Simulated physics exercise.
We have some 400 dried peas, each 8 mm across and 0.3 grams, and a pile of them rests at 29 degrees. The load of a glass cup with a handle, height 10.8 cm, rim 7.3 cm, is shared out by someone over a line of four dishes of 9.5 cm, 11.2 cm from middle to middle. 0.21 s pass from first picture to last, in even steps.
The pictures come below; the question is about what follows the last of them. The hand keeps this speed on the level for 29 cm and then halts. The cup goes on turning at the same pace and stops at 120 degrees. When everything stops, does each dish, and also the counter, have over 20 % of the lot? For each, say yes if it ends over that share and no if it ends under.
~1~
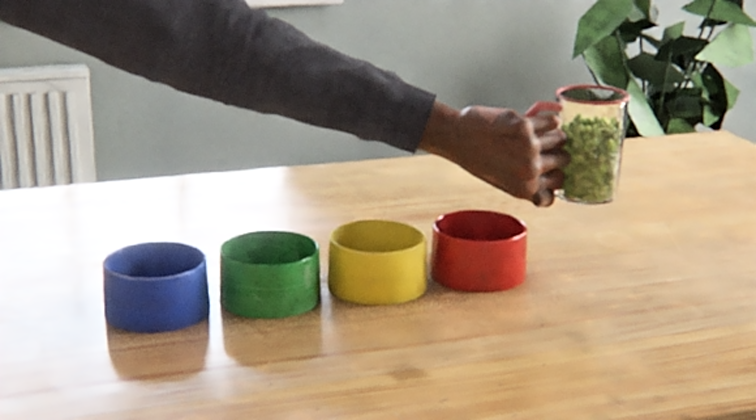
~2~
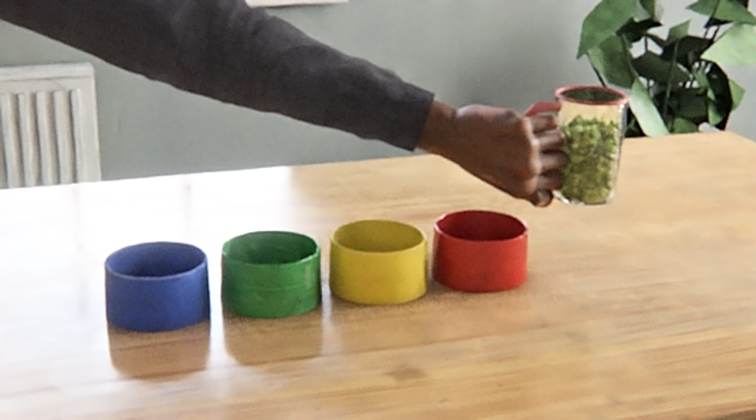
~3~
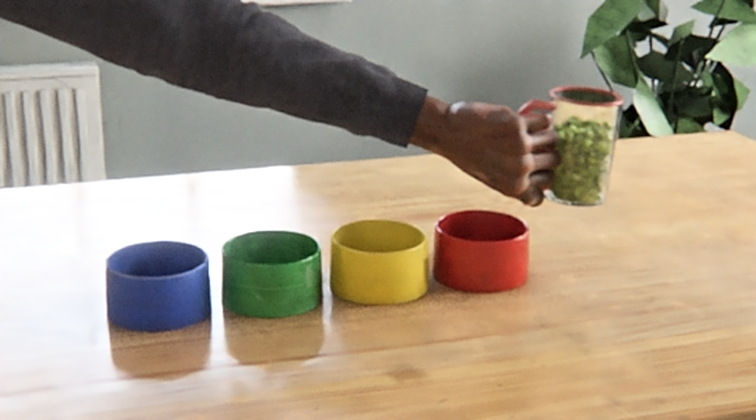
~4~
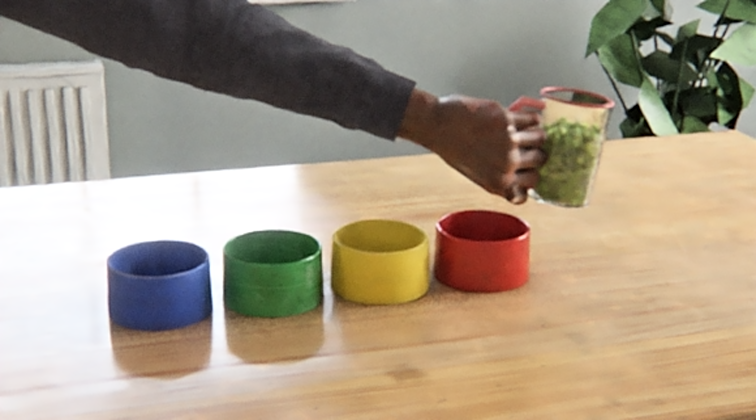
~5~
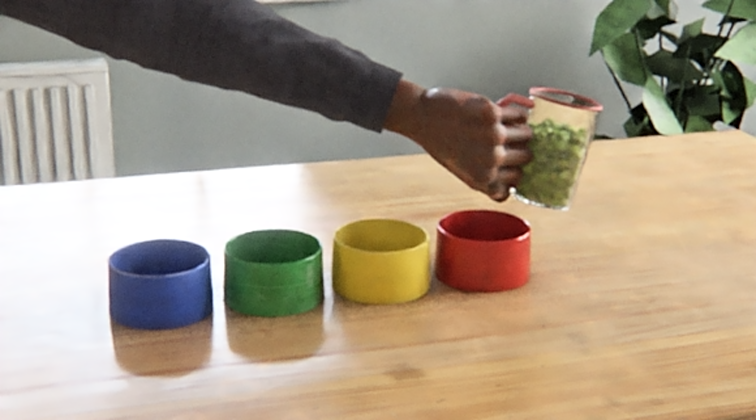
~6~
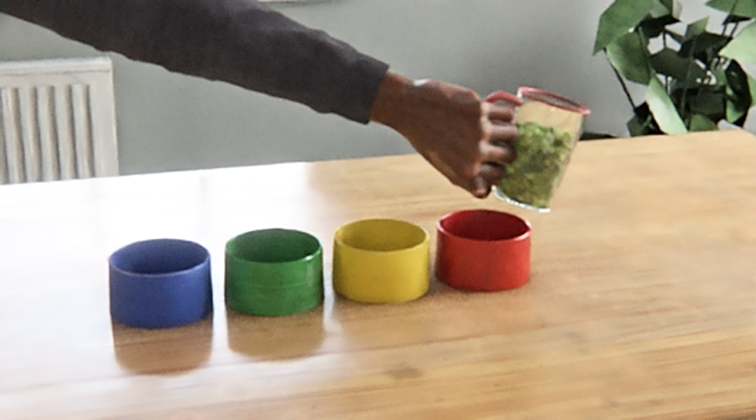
Red dish - no, blue dish - no, green dish - no, yellow dish - yes, counter - no.
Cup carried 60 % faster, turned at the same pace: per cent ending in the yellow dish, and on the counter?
Yellow: 100; counter: 0.
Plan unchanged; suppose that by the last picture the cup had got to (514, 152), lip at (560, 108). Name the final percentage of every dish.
Kept per dish: Red = 0, blue = 0, green = 0, yellow = 100.
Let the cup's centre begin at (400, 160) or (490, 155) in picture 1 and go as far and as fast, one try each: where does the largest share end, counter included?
The winner: Blue; green.
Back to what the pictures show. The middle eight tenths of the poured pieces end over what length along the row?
About 5 cm.
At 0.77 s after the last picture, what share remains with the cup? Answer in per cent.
It works out to about 100 per cent of the load.
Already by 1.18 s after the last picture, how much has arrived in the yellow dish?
Close to 80 per cent at that point.
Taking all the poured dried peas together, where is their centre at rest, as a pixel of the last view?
Est. centre at rest: (386, 258) px.
Then, 0.47 s after the last picture, tilt 66 degrees; cup holds 100 %.
Then, 0.77 s after the last picture, tilt 98 degrees; cup holds 100 %.
Then, 1.18 s after the last picture, tilt 120 degrees; cup holds 20 %, yellow 80 %.
In the end, red 0 %, blue 0 %, green 0 %, yellow 100 %, counter 0 %.
